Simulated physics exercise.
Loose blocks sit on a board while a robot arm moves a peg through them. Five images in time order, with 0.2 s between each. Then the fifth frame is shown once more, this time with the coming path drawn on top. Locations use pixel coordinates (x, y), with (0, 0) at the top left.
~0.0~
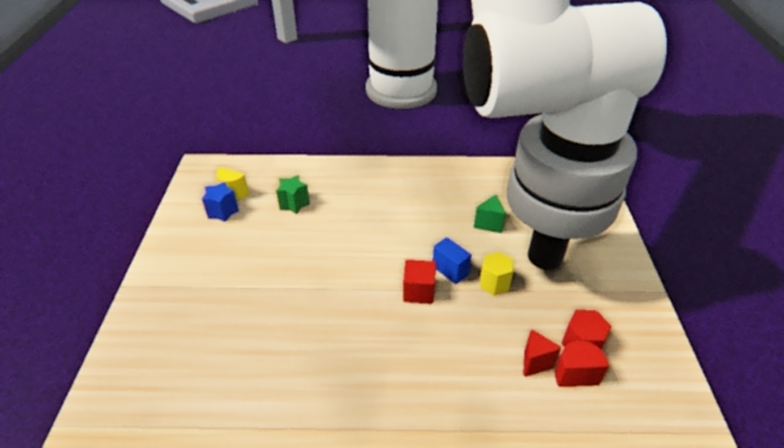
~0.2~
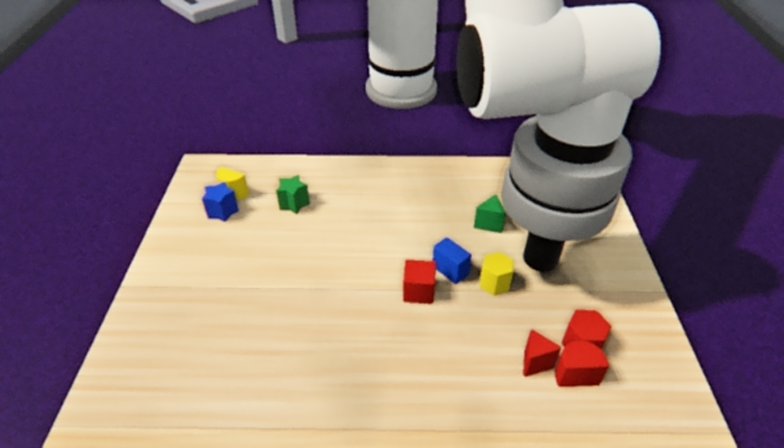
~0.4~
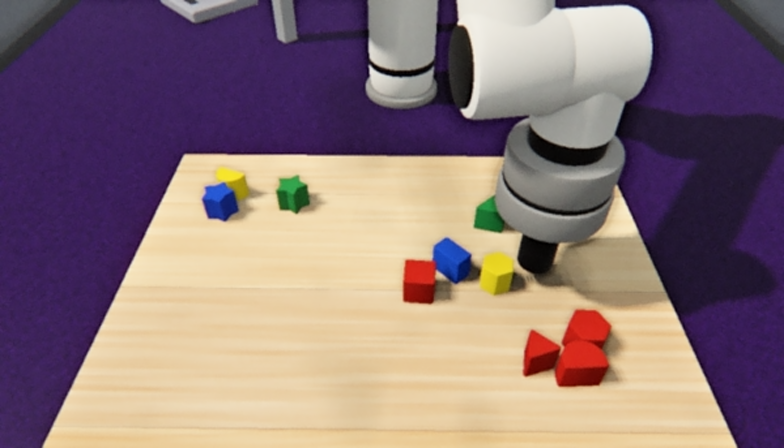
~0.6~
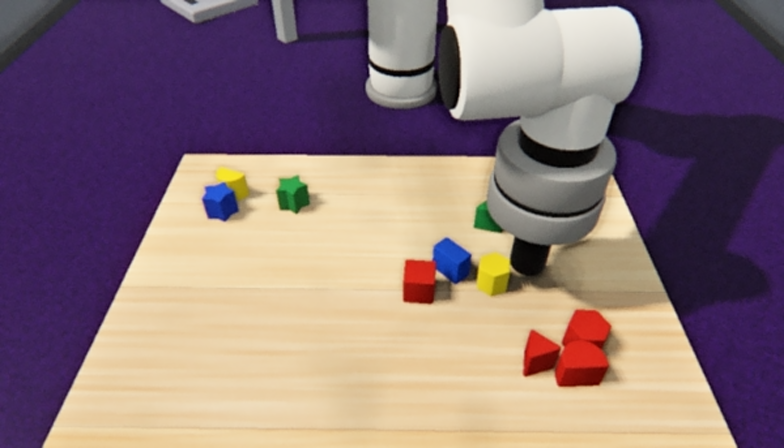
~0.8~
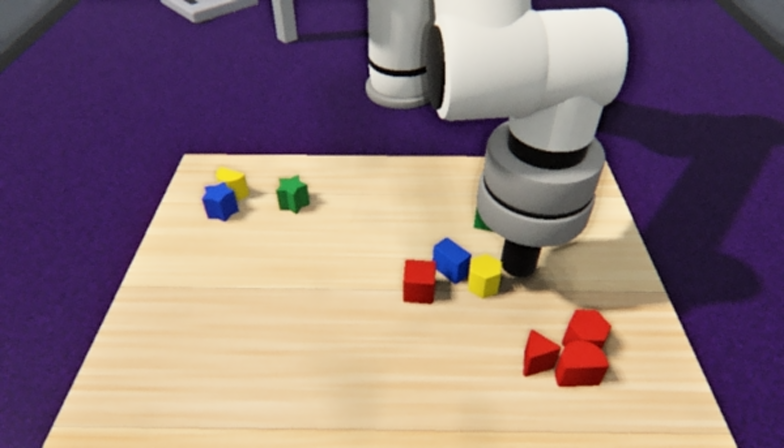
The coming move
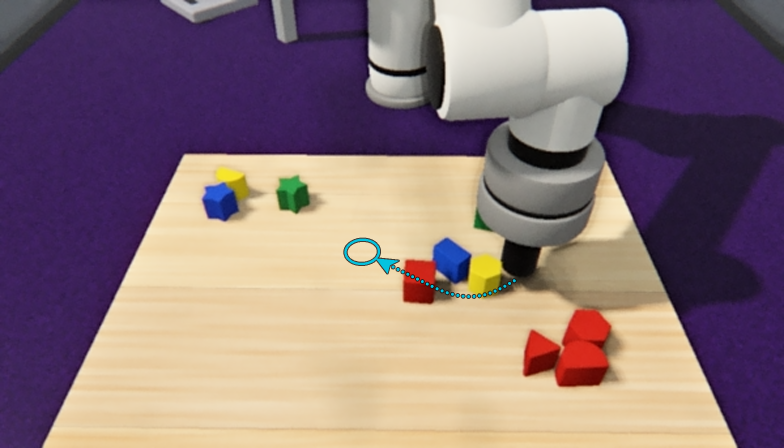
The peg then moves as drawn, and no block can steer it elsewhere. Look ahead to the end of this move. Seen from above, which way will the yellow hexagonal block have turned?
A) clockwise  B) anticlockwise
Correct choice: B.
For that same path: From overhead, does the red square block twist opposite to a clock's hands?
Yes, I think so.
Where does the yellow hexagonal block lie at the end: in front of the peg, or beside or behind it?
At the end of the path, the peg has already lost the yellow hexagonal block, which lies beside or behind it.
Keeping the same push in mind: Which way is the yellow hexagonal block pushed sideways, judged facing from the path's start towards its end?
The shift is to the left of that direction.
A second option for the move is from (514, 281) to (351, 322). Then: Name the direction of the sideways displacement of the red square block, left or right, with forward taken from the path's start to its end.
Sideways shift: Right.
Path on the board, from (514, 281) over (463, 296) and (409, 275) to (362, 252).
On the path given first. One third of the way, peg (464, 281); red square block (399, 271), turned 15° clockwise; blue rectangular block (449, 250), turned 15° clockwise; yellow hexagonal block (429, 278).
Two thirds of the way, peg (409, 260); red square block (350, 271), turned 20° anticlockwise; blue rectangular block (427, 231), turned 110° clockwise; yellow hexagonal block (379, 264), turned 25° anticlockwise.
At the end, peg (361, 236); red square block (334, 274), turned 60° anticlockwise; blue rectangular block (426, 231), turned 115° clockwise; yellow hexagonal block (353, 255), turned 65° anticlockwise; green triangular piece in place.
